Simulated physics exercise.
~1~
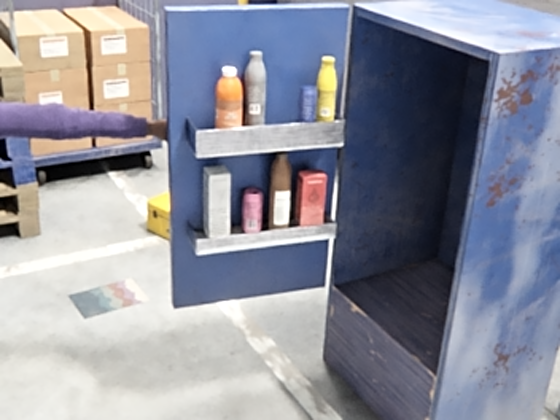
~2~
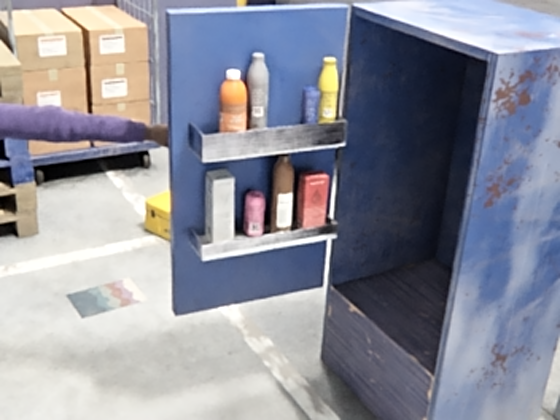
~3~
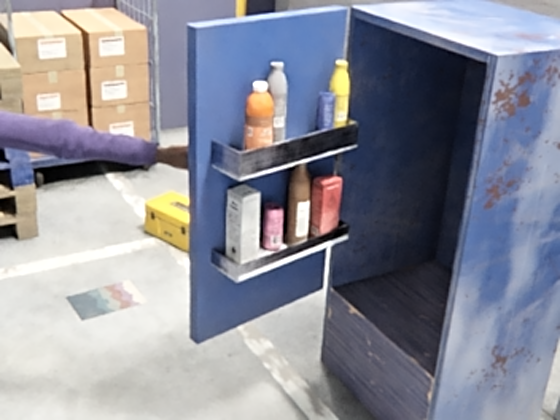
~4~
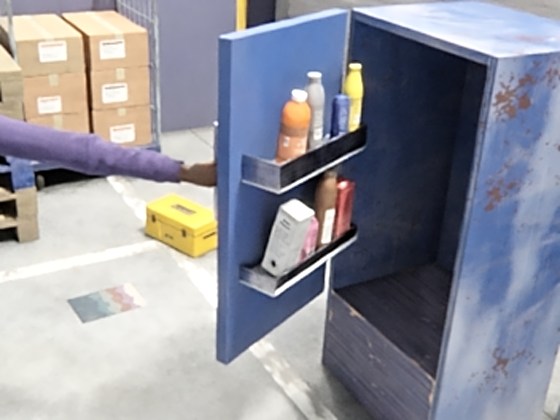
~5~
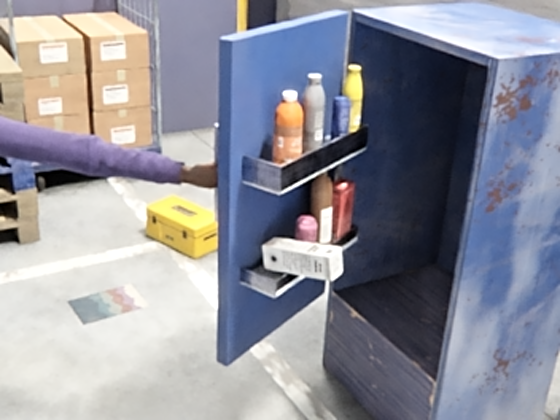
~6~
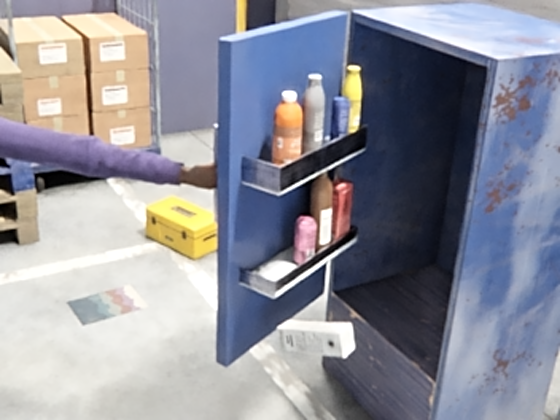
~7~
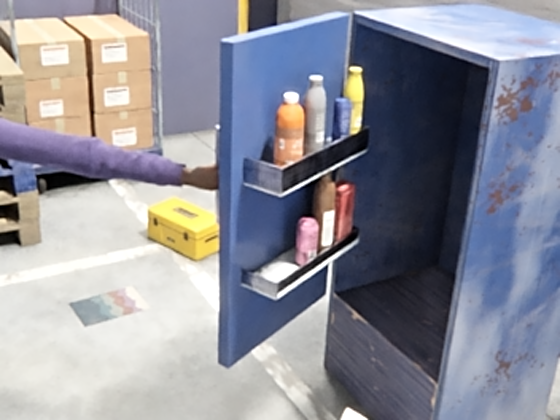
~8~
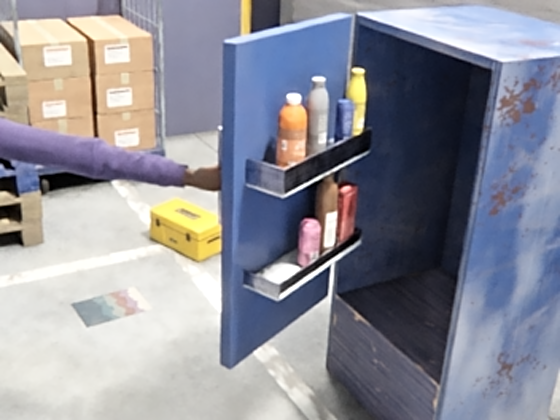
In this clip, a purple-sleeved arm swings a blue locker door holding two racks of bottles, cans and cartons partway closed, then stops; the white carton tips over the lower rail and drops out of view, while the other items stay standing in the racks.
